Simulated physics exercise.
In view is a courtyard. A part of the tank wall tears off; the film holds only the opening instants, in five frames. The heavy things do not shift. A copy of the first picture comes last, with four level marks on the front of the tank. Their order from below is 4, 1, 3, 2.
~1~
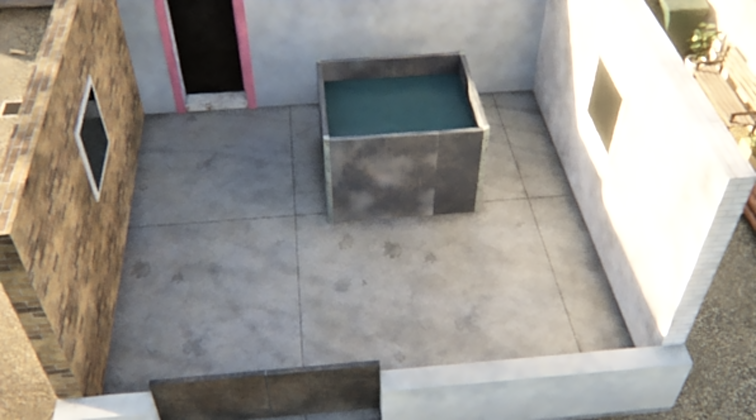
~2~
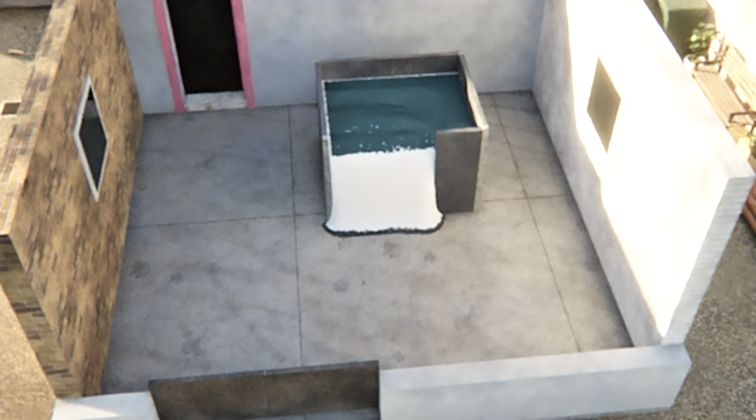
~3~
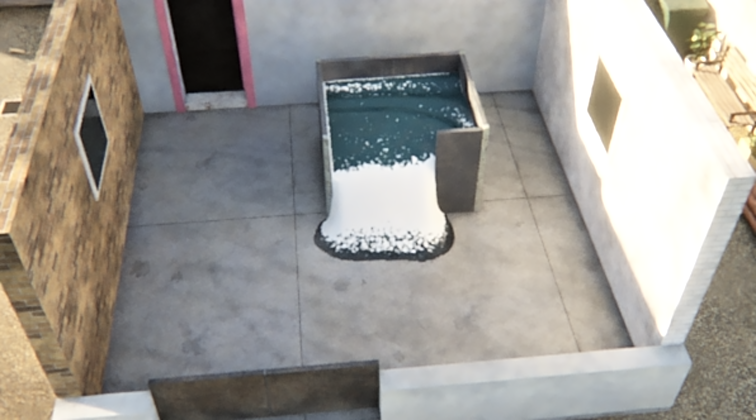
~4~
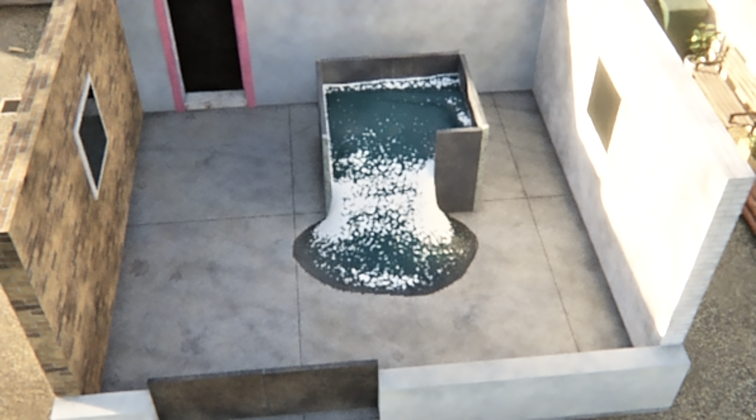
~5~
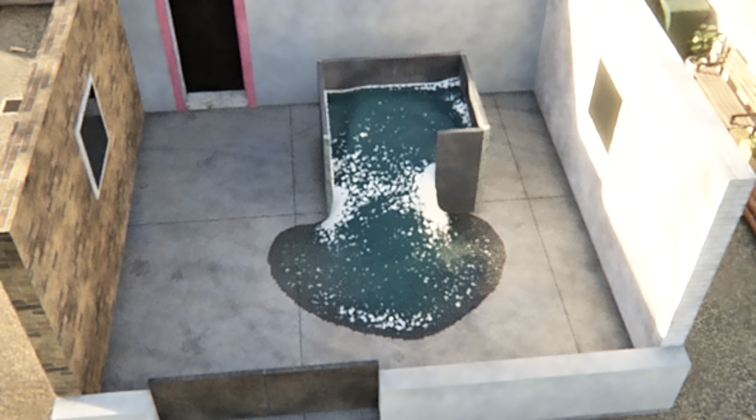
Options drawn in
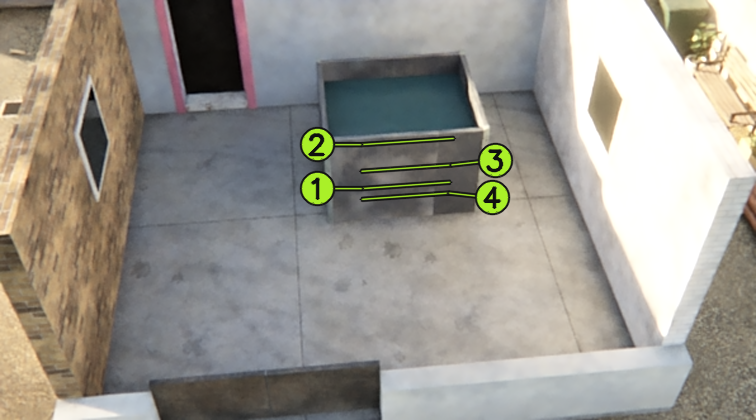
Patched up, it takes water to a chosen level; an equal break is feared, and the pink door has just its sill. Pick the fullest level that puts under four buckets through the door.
Take 3.
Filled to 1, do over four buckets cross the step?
No, not at all.
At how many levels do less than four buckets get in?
Three of the four.
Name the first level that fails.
That is level 2.
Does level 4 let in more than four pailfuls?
No.
On the marked copy, 1 at (406, 185); 2 at (407, 141); 3 at (406, 168); 4 at (405, 196); from the bottom up 4, 1, 3, 2.
With 1, nothing gets over.
With 2, some 15 bucketfuls get in.
With 3, a bucket or two gets in.
With 4, nothing gets over.
